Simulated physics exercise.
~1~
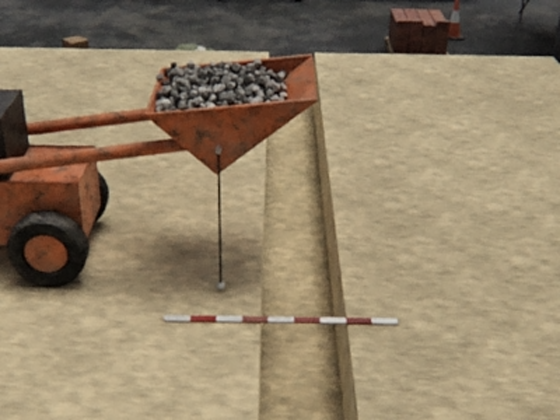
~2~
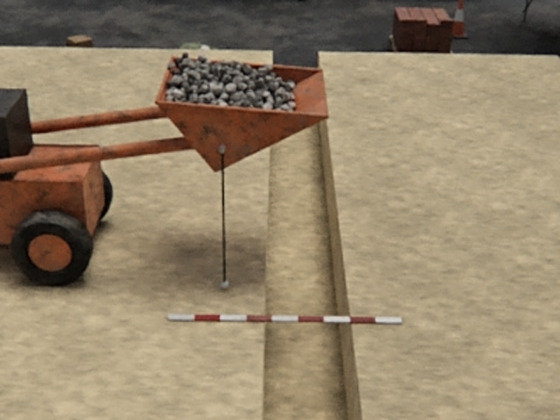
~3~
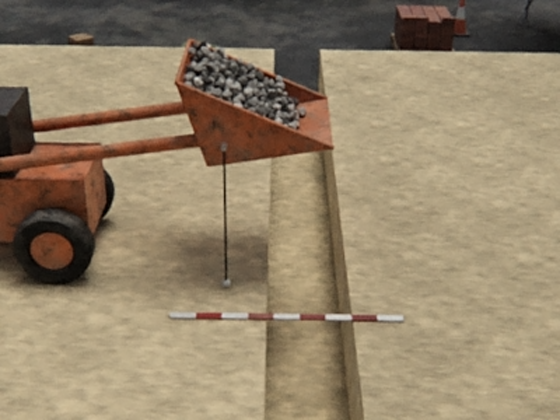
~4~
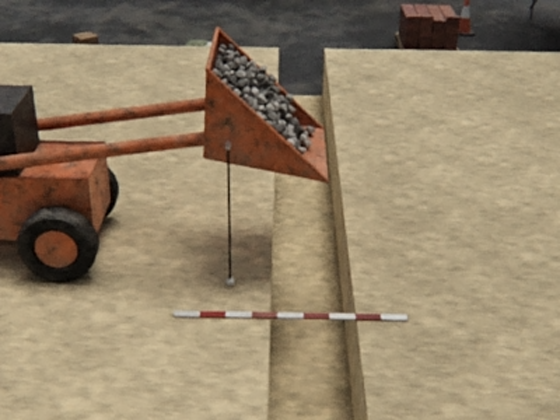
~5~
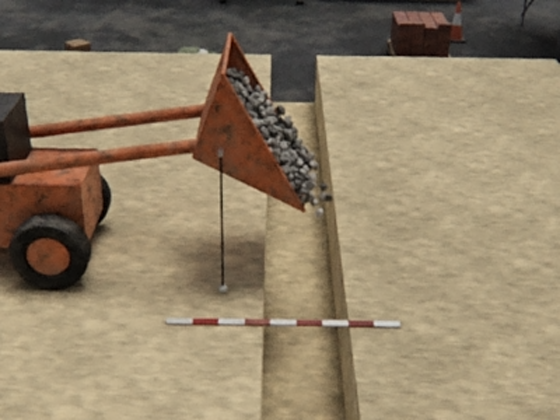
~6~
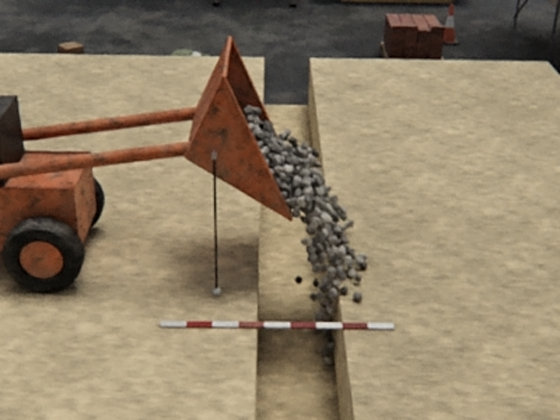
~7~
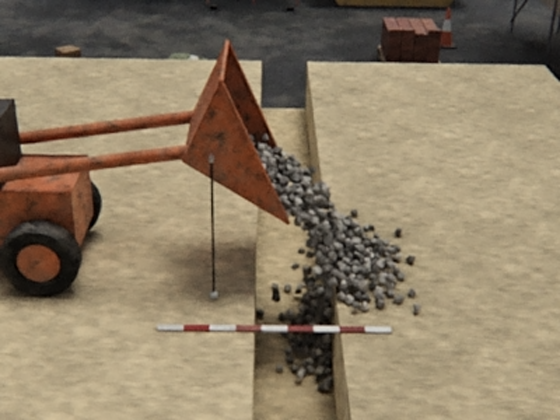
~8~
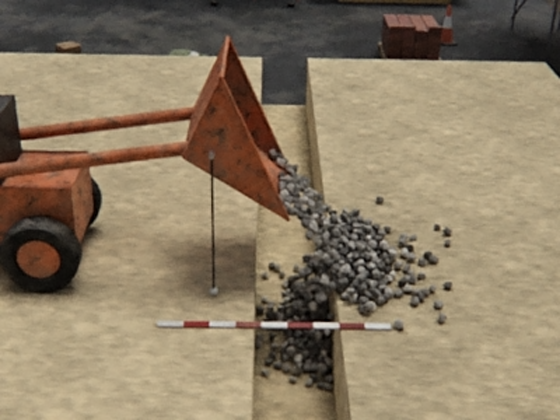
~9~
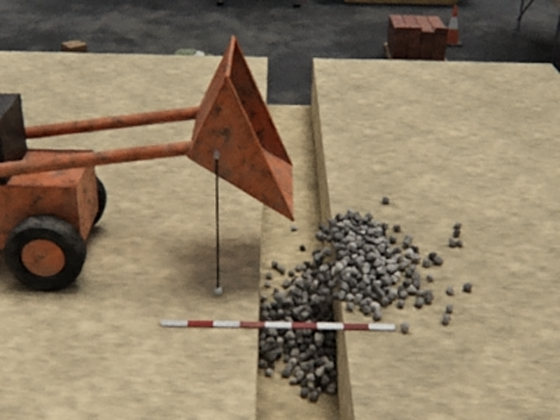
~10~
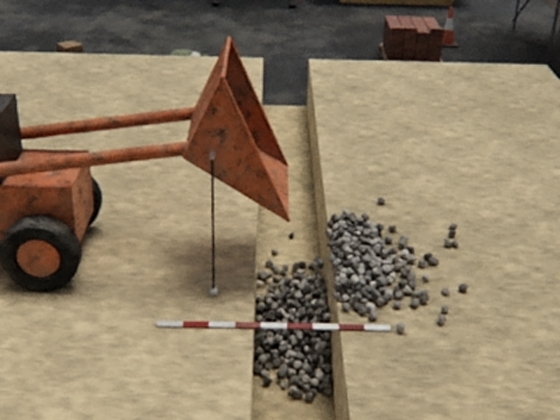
An orange loader with black wheels stands at the left on sandy ground, seen from slightly above by a gently swaying camera, its raised bucket full of grey rocks beside a narrow trench. A red and white striped staff lies across the foreground, and a thin rod hangs below the bucket. The bucket tips forward to the right, and the rocks slide towards its lip. They pour out in a stream, dropping into the trench and spilling onto the ground beyond. Finally the bucket hangs tilted and empty, with most rocks in the trench and a smaller heap, plus some scattered stones, on the far side.
